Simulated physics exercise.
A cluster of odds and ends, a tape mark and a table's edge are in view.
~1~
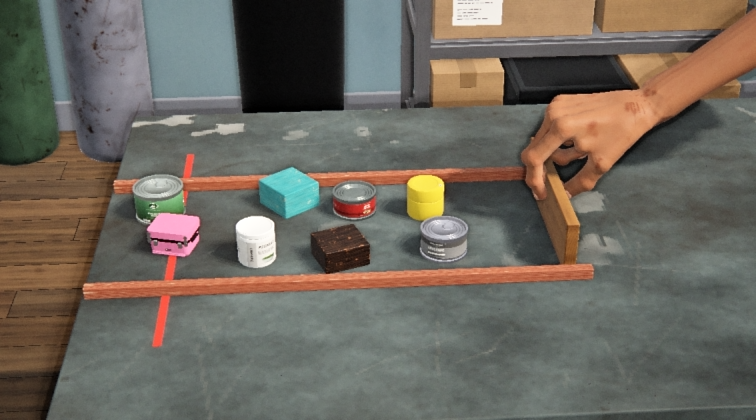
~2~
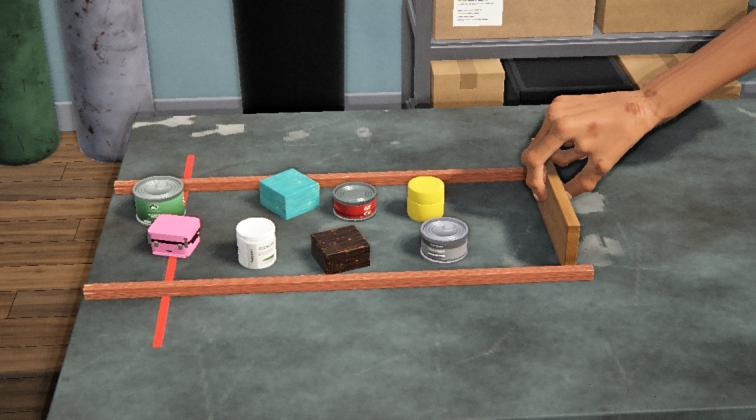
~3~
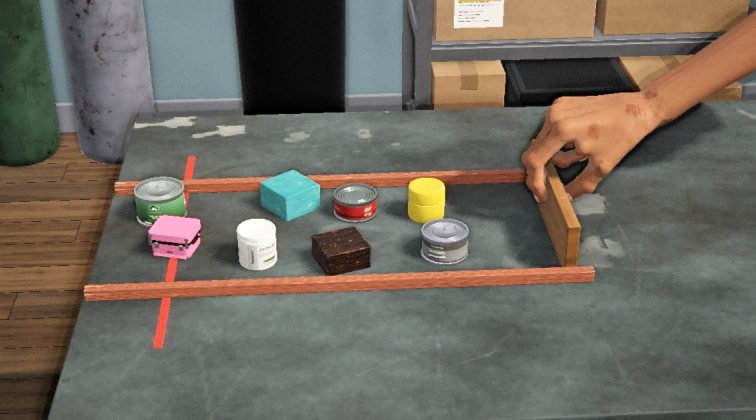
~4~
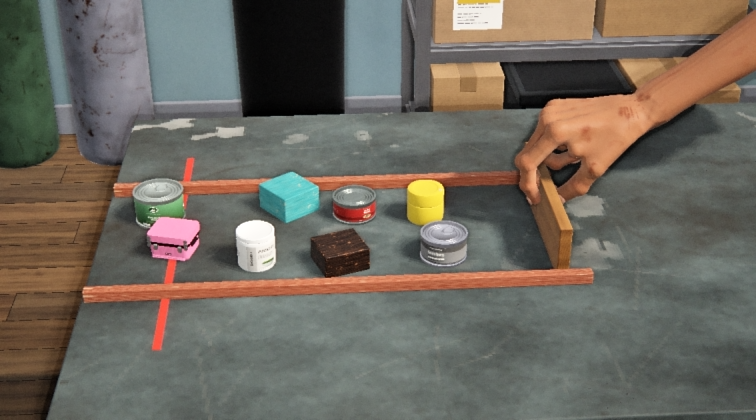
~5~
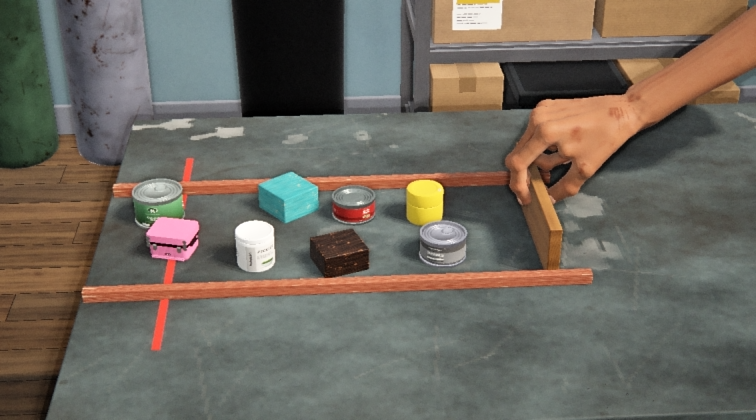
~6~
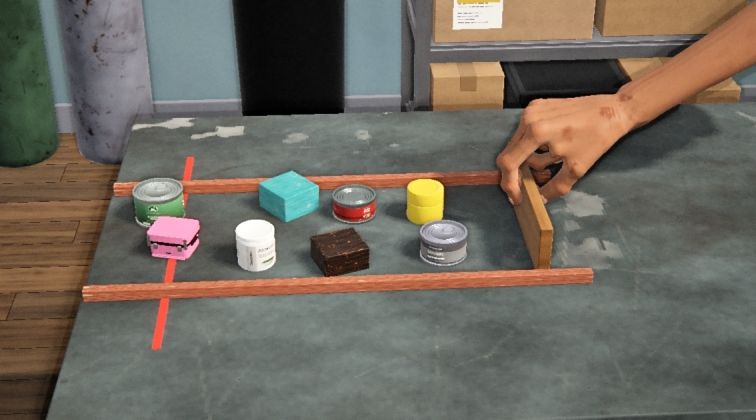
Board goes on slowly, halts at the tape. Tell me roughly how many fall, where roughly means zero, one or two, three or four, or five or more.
Roughly, one or two fall.
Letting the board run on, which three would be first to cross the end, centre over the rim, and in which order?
Earliest first: The white tub, then the green tin, and then the black block.
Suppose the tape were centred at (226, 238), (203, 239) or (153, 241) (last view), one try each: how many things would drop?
In order, 0, 1 and 4.
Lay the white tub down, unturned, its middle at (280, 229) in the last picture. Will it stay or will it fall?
Here it holds its spot.
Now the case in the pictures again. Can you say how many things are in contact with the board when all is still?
Contact count: 3.
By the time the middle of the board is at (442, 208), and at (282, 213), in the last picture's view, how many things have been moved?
At the first spot the count is 2, and at the second it is 7.
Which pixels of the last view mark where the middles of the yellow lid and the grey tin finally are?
The yellow lid ends at (156, 230) and the grey tin at (147, 256).
Early on, none off yet; green tin at rest near (159, 203); pink case at rest near (174, 239); white tub at rest near (256, 246).
A while later, none off yet; green tin at rest near (159, 203); pink case travelled a little near (157, 238); white tub travelled well along near (168, 254).
Finally, the number that fall off is one or two; lost, white tub.
